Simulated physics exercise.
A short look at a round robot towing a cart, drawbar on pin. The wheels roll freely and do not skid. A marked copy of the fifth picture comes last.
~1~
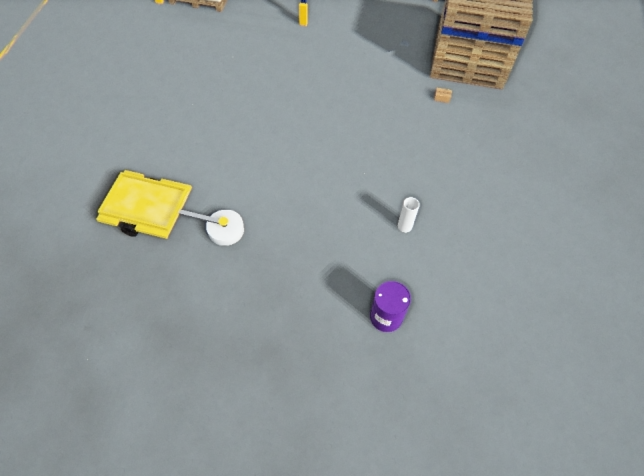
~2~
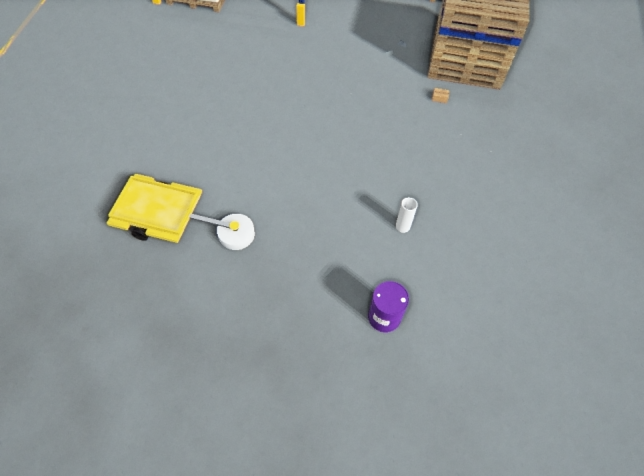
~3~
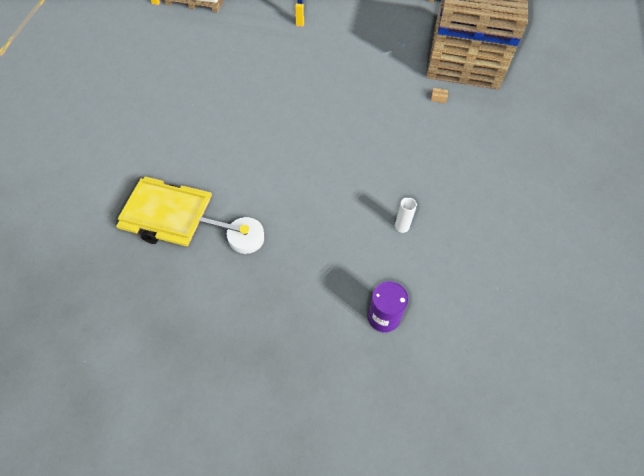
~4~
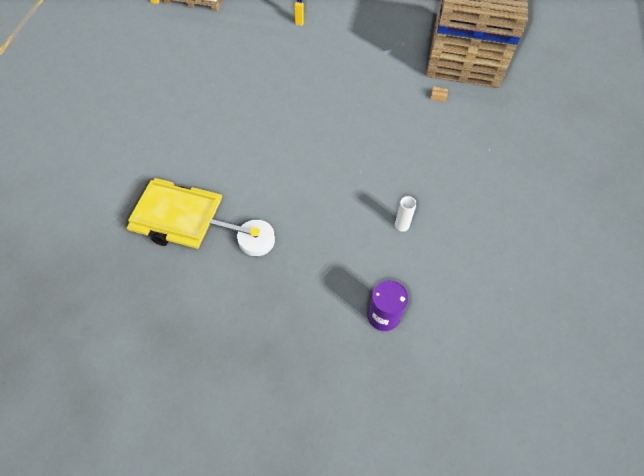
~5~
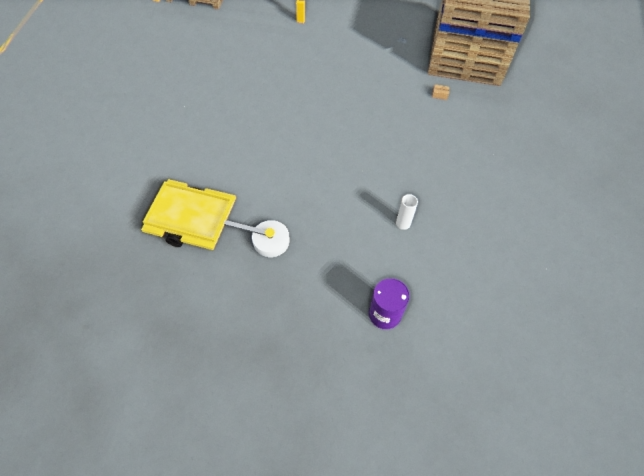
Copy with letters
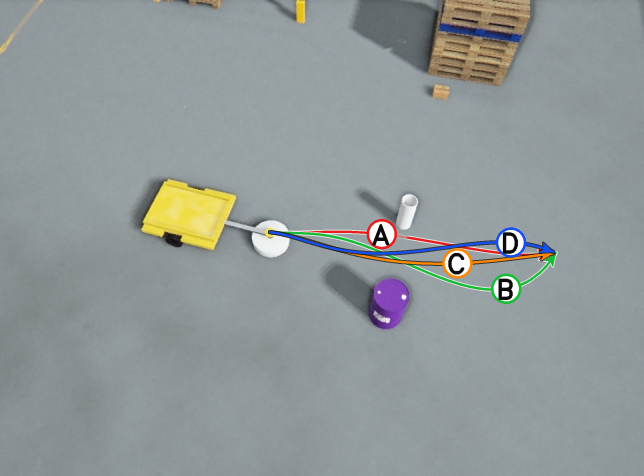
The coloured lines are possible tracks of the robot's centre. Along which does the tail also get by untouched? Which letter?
C is the clean one.
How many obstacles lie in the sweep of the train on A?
In all, one.
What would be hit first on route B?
First the purple drum.
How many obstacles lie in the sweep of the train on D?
It touches one.
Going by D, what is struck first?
It meets the white post.
On the marked copy, A from (270, 232) via (410, 238) to (551, 254); B from (270, 232) via (420, 269) to (556, 253); C from (270, 232) via (407, 263) to (554, 253); D from (270, 232) via (408, 252) to (553, 252).
Taking C. A third of the way, robot (366, 262), cart (283, 236).
Two thirds of the way, robot (469, 267), cart (383, 254).
When it is over, robot (552, 258), cart (469, 256); nothing has been touched.
As for the rest, A meets the white post; B meets the purple drum; D meets the white post.
